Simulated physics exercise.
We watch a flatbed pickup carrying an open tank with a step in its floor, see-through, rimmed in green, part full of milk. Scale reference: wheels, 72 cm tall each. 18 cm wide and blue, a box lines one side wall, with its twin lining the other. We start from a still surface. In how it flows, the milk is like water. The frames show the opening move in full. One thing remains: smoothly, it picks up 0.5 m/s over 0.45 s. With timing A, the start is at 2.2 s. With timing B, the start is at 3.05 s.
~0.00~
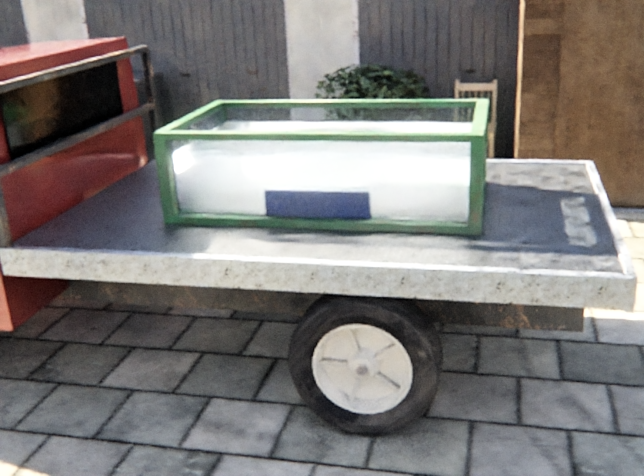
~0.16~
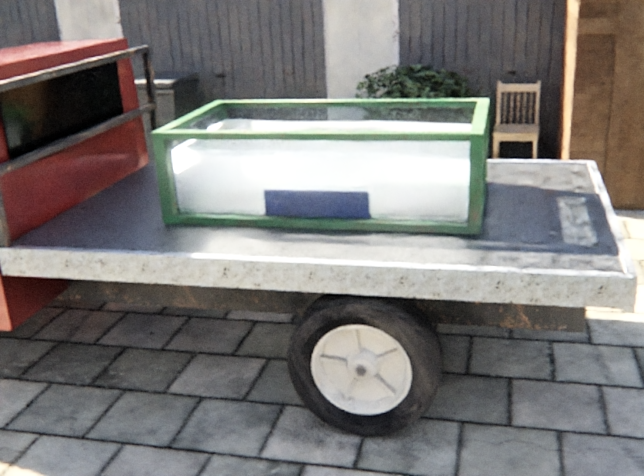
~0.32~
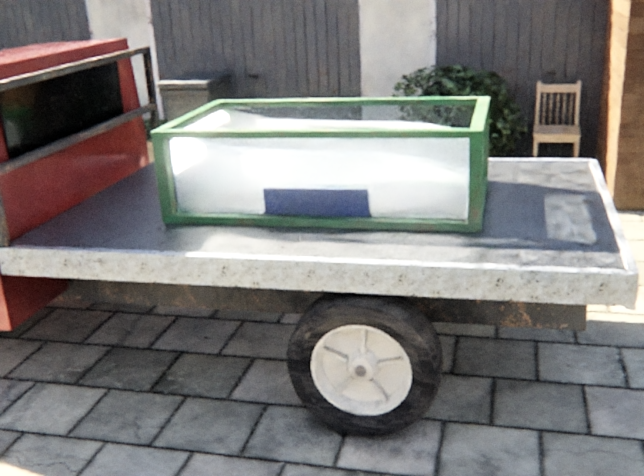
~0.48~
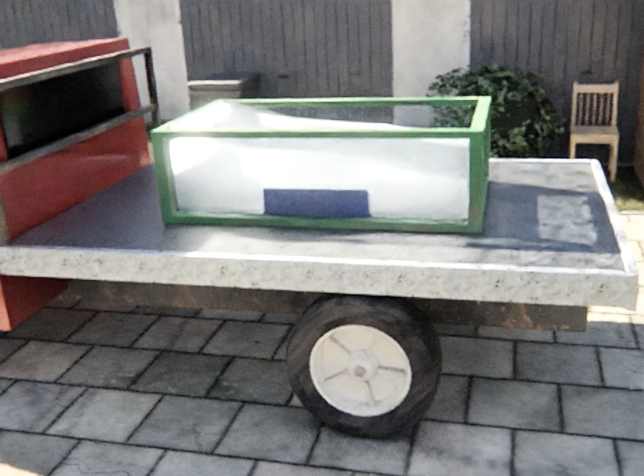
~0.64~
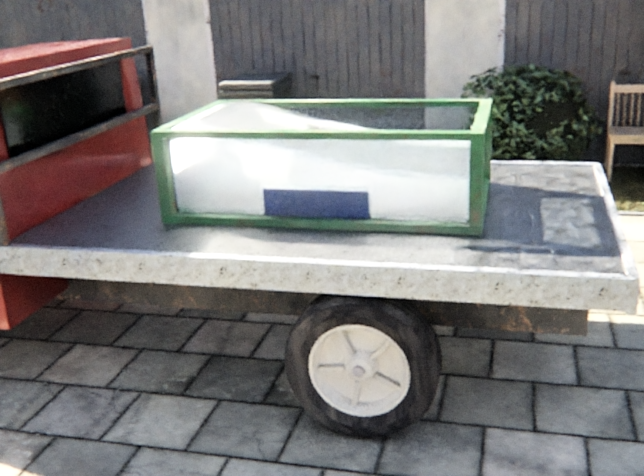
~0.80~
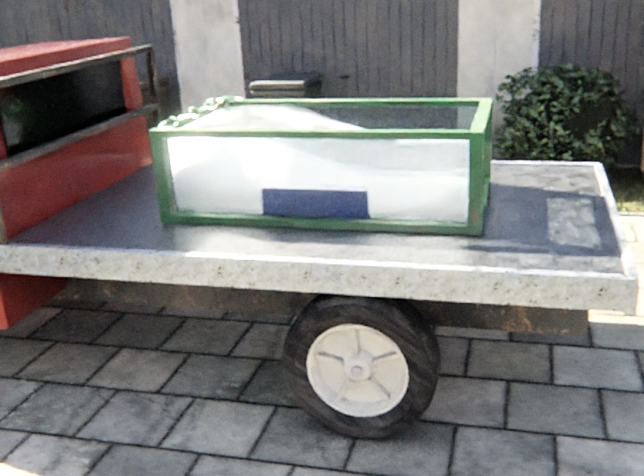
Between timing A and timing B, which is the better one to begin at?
Timing A is better.
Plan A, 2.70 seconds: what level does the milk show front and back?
I'd say some 32 centimetres in front and some 34 centimetres behind.
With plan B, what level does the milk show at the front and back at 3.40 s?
The front reads 24 cm and the back 50 cm.
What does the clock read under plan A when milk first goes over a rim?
I'd put it close to 2.2 seconds.
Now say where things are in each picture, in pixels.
In the first frame, the surface is at (194, 148) by the front wall; at (452, 150) by the back wall; it lies level with the rim line; the front is on the left, levels are read along the near wall; a wheel hub at (360, 374).
In the second frame, the surface is at (194, 147) by the front wall; at (452, 150) by the back wall; it lies level with the rim line.
In the third frame, the surface is at (451, 160) by the back wall; it climbs 5° towards the front.
In the fourth frame, the surface is at (190, 124) by the front wall; at (452, 167) by the back wall; it climbs 9° towards the front.
In the fifth frame, the surface is at (191, 126) by the front wall; at (452, 167) by the back wall; it climbs 8° towards the front.
In the sixth frame, the surface is at (452, 163) by the back wall; it climbs 6° towards the front; a wheel hub at (355, 376).
For plan A, 2.70 s in, the surface is 31 cm up at the front and 34 cm at the back; 1 per cent is out, over the back.
For plan A, 5.64 s in, 1 per cent is out, over the back, 3 of 359 litres.
For plan B, 3.40 s in, the surface is 24 cm up at the front and 50 cm at the back; 1 per cent is out, mostly over the back, some over the front.
For plan B, 6.49 s in, 6 per cent is out, mostly over the back, some over the front, 21 of 359 litres.
